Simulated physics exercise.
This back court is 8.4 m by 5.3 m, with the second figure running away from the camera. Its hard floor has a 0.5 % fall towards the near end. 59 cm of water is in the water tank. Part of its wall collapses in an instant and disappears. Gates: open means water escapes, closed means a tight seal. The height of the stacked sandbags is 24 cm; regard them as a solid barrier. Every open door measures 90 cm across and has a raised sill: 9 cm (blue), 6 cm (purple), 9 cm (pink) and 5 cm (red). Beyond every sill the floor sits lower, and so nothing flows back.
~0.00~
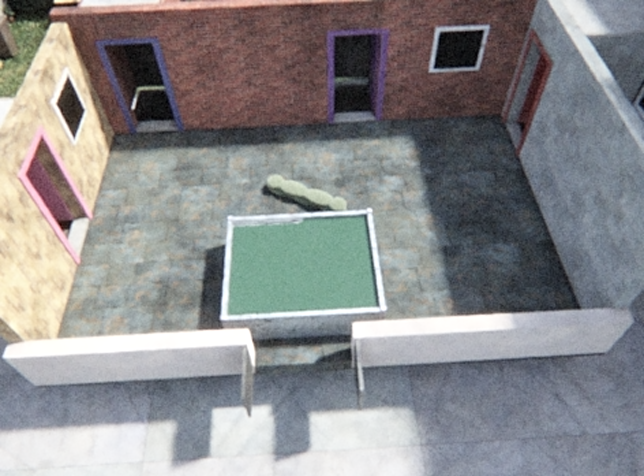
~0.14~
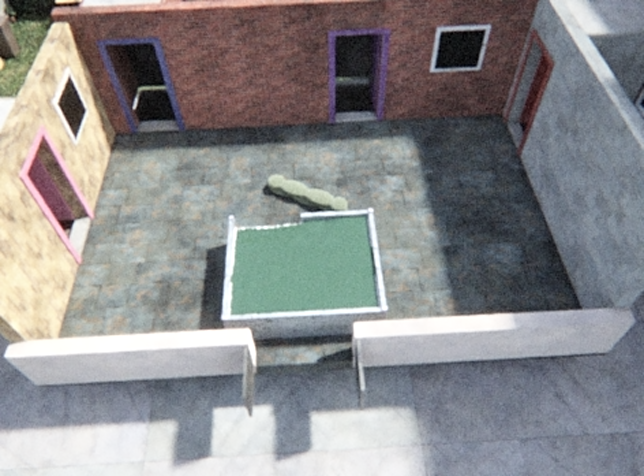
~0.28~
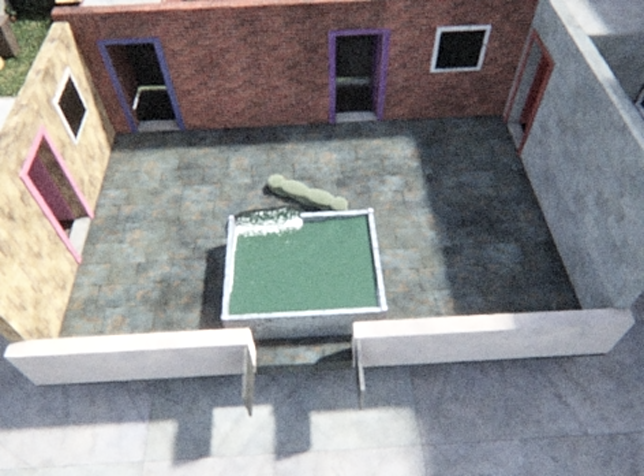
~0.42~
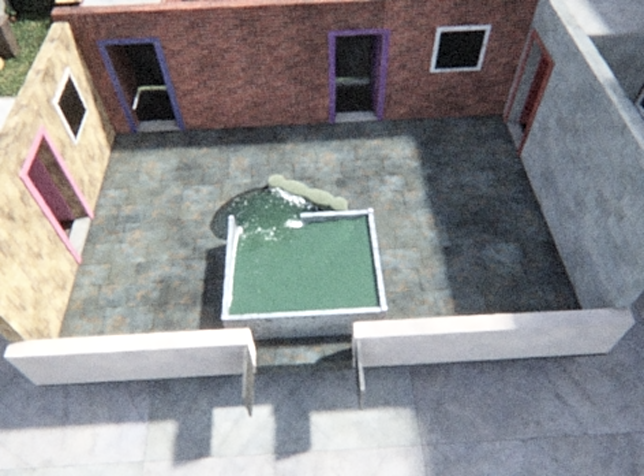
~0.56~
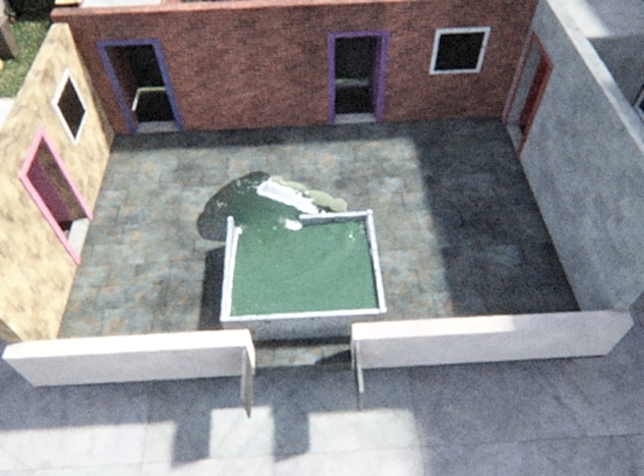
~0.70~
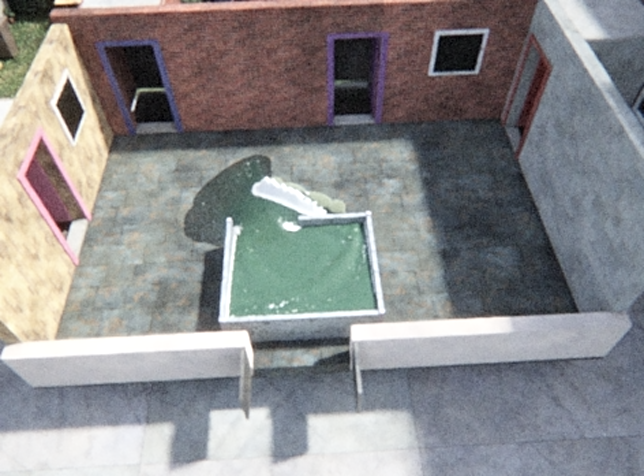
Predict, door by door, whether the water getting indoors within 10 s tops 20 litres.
Prediction: At the blue door it tops it; at the purple door it falls short; at the pink door it falls short; at the red door it falls short.
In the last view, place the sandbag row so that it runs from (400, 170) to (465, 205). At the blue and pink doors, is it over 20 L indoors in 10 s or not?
Then: Blue above, pink not over.
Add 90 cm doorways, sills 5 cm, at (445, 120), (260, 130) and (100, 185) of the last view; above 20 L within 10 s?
Note, doorways in listed order: Stays short, goes beyond, goes beyond.
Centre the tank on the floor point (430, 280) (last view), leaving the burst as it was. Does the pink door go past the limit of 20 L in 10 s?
Then the pink door stays within it.
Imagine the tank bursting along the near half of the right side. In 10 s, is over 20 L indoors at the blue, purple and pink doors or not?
Blue falls short; purple falls short; pink falls short.
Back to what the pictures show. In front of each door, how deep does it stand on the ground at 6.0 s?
Readings (cm): Blue = 14; purple = 2; pink = 10; red = 7.
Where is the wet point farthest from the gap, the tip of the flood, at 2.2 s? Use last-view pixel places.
That would be close to (114, 137).
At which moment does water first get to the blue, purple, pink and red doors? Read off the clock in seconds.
The front reaches blue at 1.6 s, purple at 2.6 s, pink at 3.4 s, red at 5.5 s.
After 1.4 s water covers 20 % of the floor and is deepest (40 cm) near (273, 198); blue door not reached, purple door not reached, pink door not reached, red door not reached.
After 2.2 s water covers 35 % of the floor and is deepest (38 cm) near (114, 137); blue door 17 cm at the sill, 7 L in, purple door not reached, pink door not reached, red door not reached.
After 3.5 s water covers 40 % of the floor and is deepest (26 cm) near (291, 204); blue door 20 cm at the sill, 51 L in, purple door 5 cm at the sill, 0 L in, pink door 3 cm at the sill, 0 L in, red door not reached.
After 6.0 s water covers 70 % of the floor and is deepest (17 cm) near (51, 354); blue door 14 cm at the sill, 128 L in, purple door 2 cm at the sill, 0 L in, pink door 10 cm at the sill, 0 L in, red door 7 cm at the sill, 0 L in.
After 10.0 s water covers 90 % of the floor and is deepest (14 cm) near (154, 359); blue door 7 cm at the sill, 145 L in, purple door 2 cm at the sill, 0 L in, pink door 7 cm at the sill, 1 L in, red door 4 cm at the sill, 5 L in.
